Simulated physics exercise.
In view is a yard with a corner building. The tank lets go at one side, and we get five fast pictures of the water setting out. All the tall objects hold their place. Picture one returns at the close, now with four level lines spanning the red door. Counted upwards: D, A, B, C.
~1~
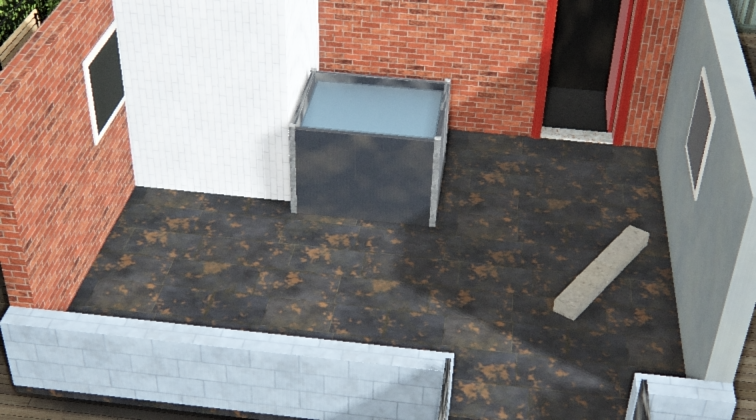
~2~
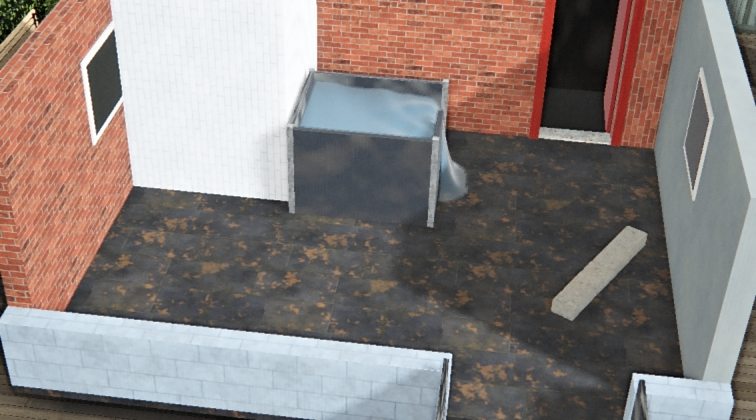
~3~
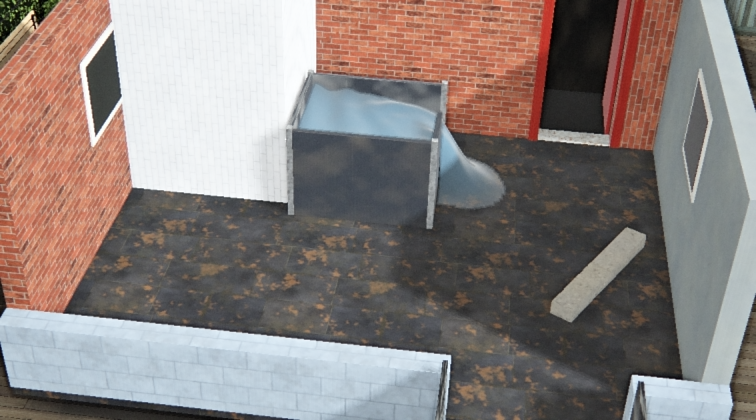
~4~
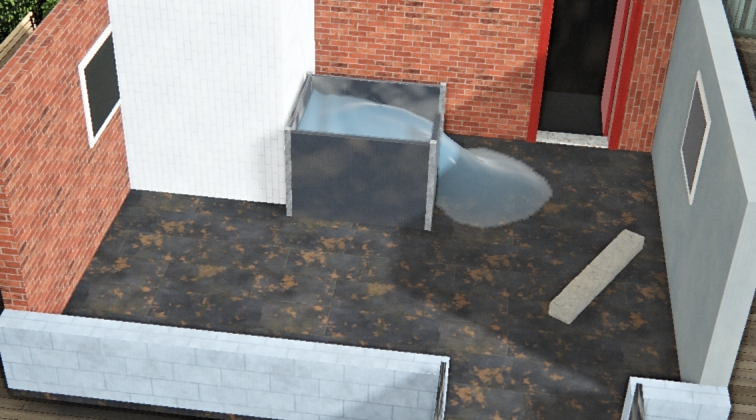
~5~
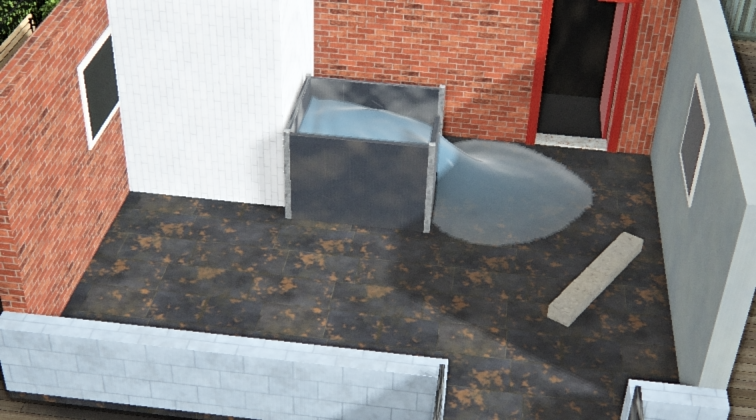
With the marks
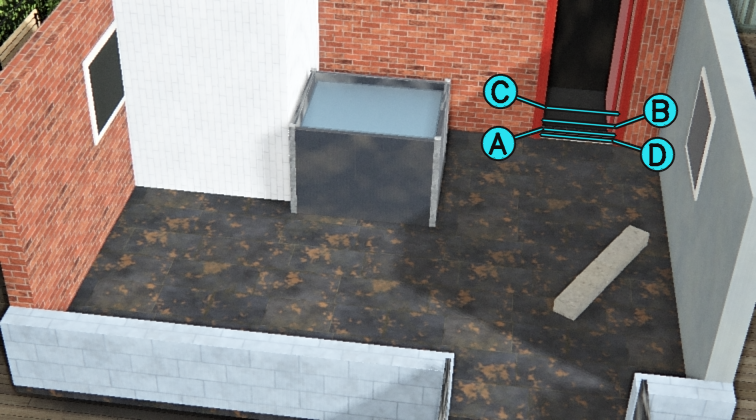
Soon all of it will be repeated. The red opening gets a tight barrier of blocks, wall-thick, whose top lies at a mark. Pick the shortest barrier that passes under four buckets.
It is B.
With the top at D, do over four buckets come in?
Yes.
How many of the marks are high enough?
Two.
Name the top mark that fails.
A it is.
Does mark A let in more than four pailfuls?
Yes, that goes wrong.
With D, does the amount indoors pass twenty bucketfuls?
Yes, clearly.
In cyan, A at (578, 132); B at (579, 123); C at (581, 110); D at (577, 137); from the bottom up D, A, B, C.
Choosing A, about 12 bucketfuls get in.
Choosing B, a splash gets over, under a bucket.
Choosing C, nothing gets over.
Choosing D, dozens of bucketfuls pour in.
